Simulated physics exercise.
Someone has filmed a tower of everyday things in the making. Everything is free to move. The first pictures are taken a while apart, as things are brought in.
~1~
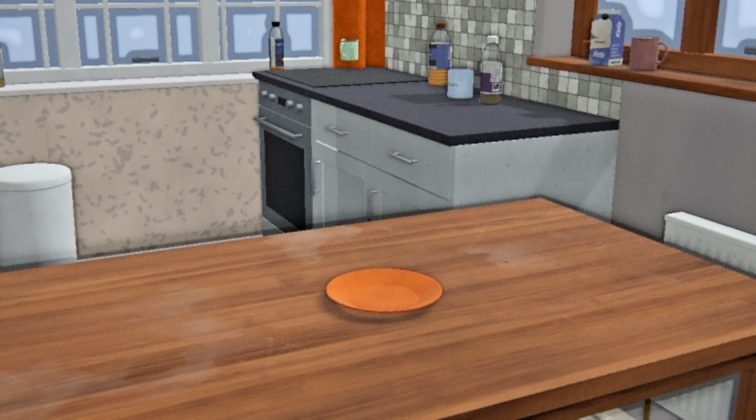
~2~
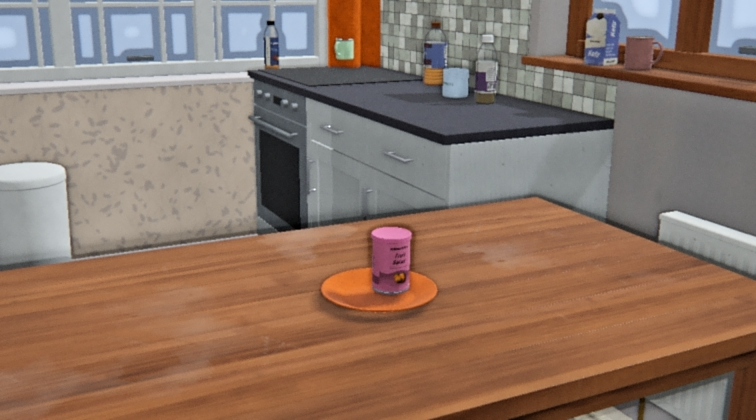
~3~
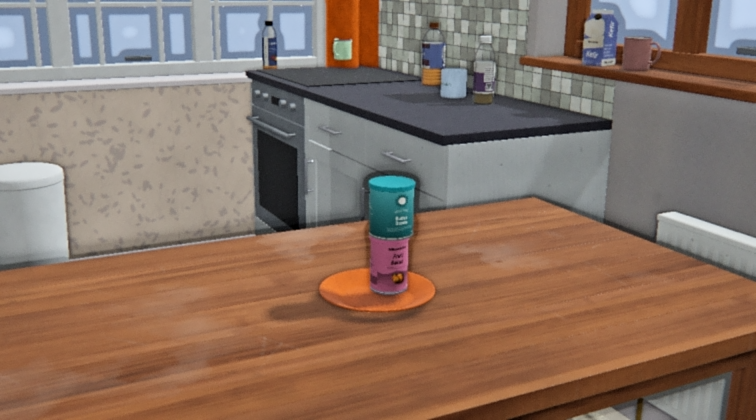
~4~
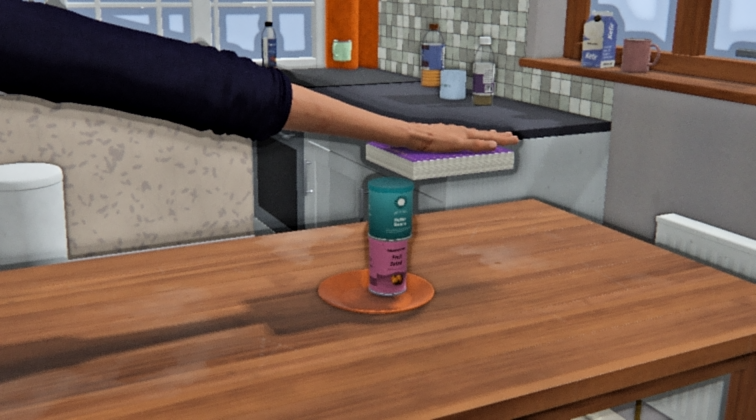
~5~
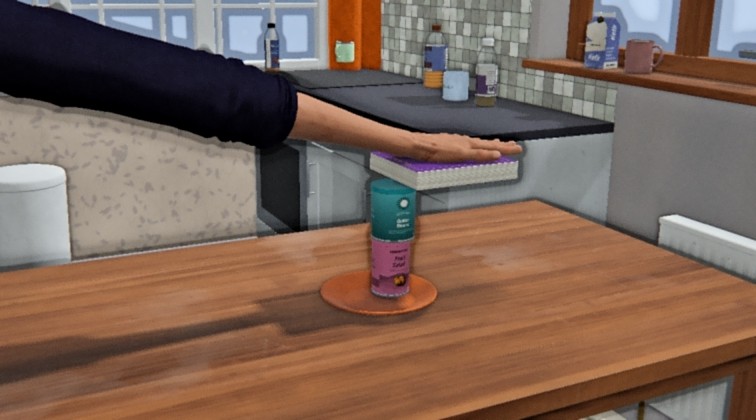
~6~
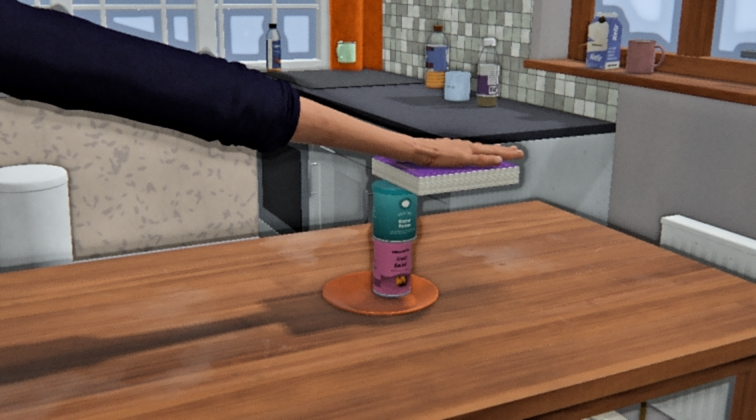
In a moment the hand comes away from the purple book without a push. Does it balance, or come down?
The pile gives way.
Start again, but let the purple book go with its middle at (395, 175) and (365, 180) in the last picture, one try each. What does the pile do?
First try: It holds; second try: It gives way.
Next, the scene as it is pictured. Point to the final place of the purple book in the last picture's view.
At about (499, 275).
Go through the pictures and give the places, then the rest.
In the first picture, the last thing is not in view yet; orange plate (384, 294).
In the second picture, the last thing is not in view yet; pink tin (391, 261).
In the third picture, the last thing is not in view yet; turquoise pot (391, 208).
The fourth picture shows on its way; purple book (438, 155); orange plate (376, 295).
The fifth picture shows on its way; purple book (442, 165); pink tin (391, 263).
The sixth picture shows in place under the hand; purple book (444, 170); turquoise pot (395, 211).
Then, 0.30 s past the last view, purple book now fallen.
Then, 0.60 s past the last view, things are still on the move.
Then, 0.80 s past the last view, as before.
Finally, fallen, purple book; the other 3 still in place. Final places as the last picture's camera would see them, purple book near (499, 275). The pile loses its balance.
